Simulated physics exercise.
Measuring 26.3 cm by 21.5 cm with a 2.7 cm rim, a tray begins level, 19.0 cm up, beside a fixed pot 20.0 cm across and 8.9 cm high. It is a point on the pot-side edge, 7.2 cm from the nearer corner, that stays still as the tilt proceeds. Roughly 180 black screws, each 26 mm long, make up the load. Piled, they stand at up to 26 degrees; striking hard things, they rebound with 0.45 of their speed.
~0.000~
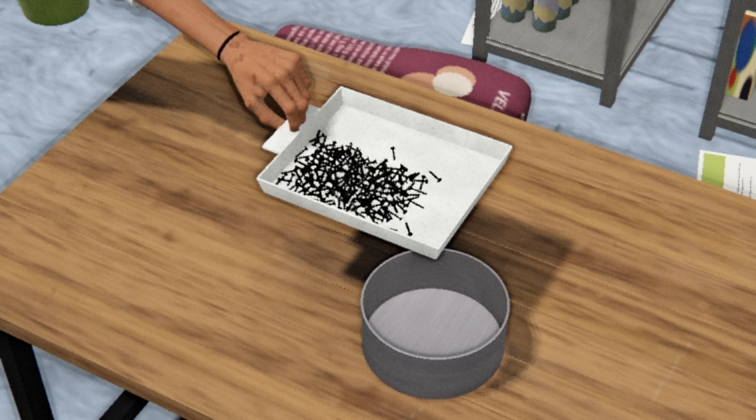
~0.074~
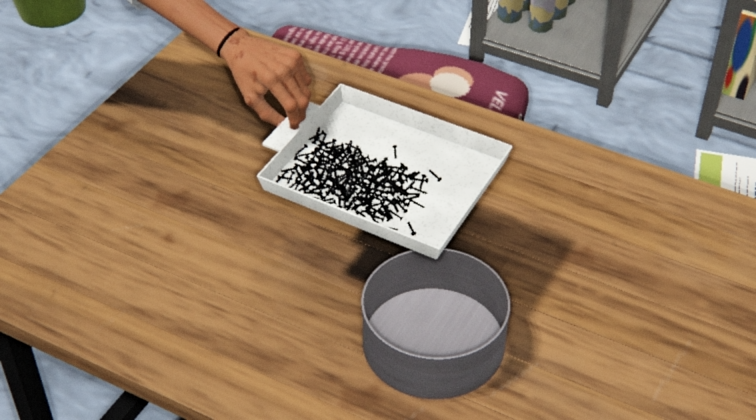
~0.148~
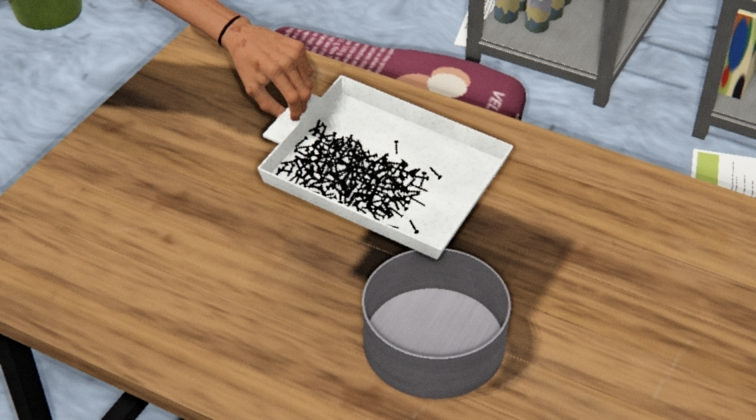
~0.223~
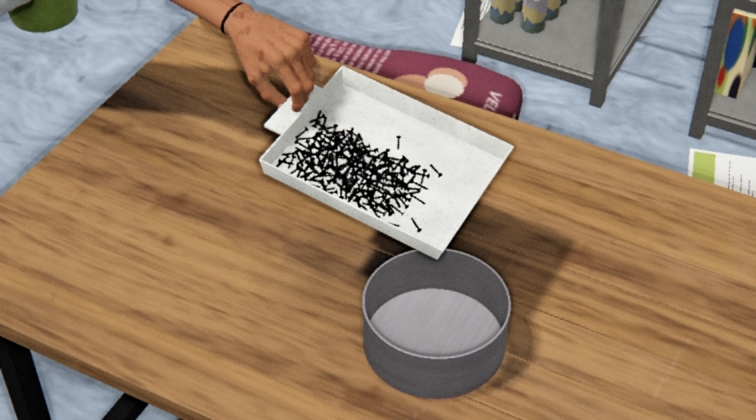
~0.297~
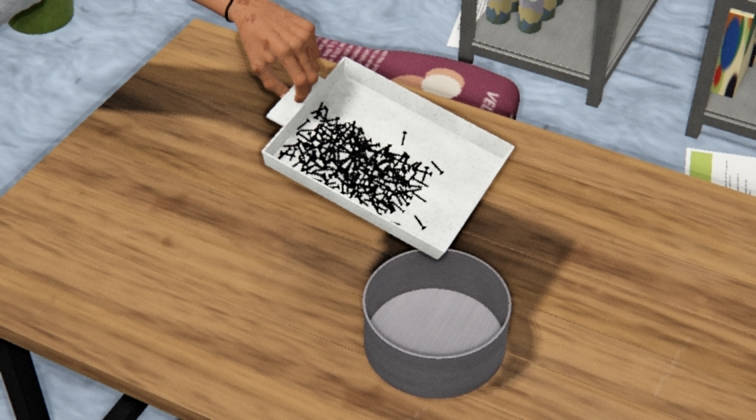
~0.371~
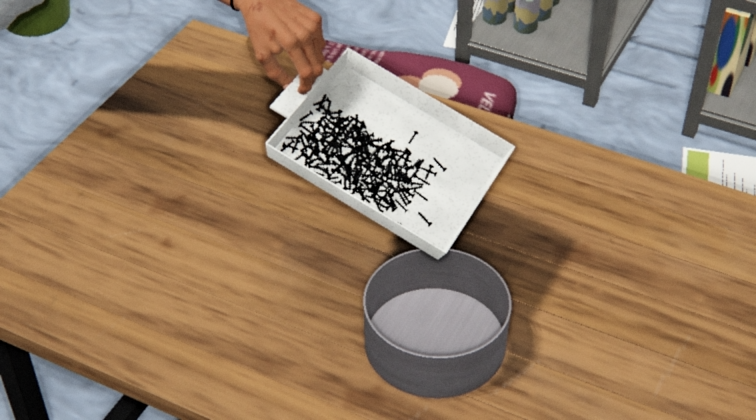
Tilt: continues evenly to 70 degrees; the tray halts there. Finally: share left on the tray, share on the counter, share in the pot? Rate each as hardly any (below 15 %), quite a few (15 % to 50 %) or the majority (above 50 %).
I would put it this way: Tray: The majority, counter: Hardly any, pot: Quite a few.
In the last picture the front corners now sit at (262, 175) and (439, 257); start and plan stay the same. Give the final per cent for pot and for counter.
Split: Pot = 55, counter = 10.
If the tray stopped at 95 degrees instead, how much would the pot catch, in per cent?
You'd end up with some 70 % in the pot.
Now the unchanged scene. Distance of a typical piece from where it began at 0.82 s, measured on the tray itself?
Roughly 11 cm.
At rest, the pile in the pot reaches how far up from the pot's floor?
I'd put it at close to 1.5 centimetres.
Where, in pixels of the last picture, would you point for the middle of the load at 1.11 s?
Load centre: About (459, 216) px.
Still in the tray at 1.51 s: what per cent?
Value: About 80%.
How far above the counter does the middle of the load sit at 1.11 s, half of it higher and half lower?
Roughly 22 centimetres, give or take.
After 0.82 s, tilt 43 degrees; the tray holds 100 %, the pot 0 %.
Then, at 1.11 s, tilt 59 degrees; the tray holds 95 %, the pot 0 %.
After 1.51 s, tilt 70 degrees; the tray holds 80 %, the pot 10 %.
By 2.6 s all is still; tray 65 %, counter 5 %, pot 30 %.
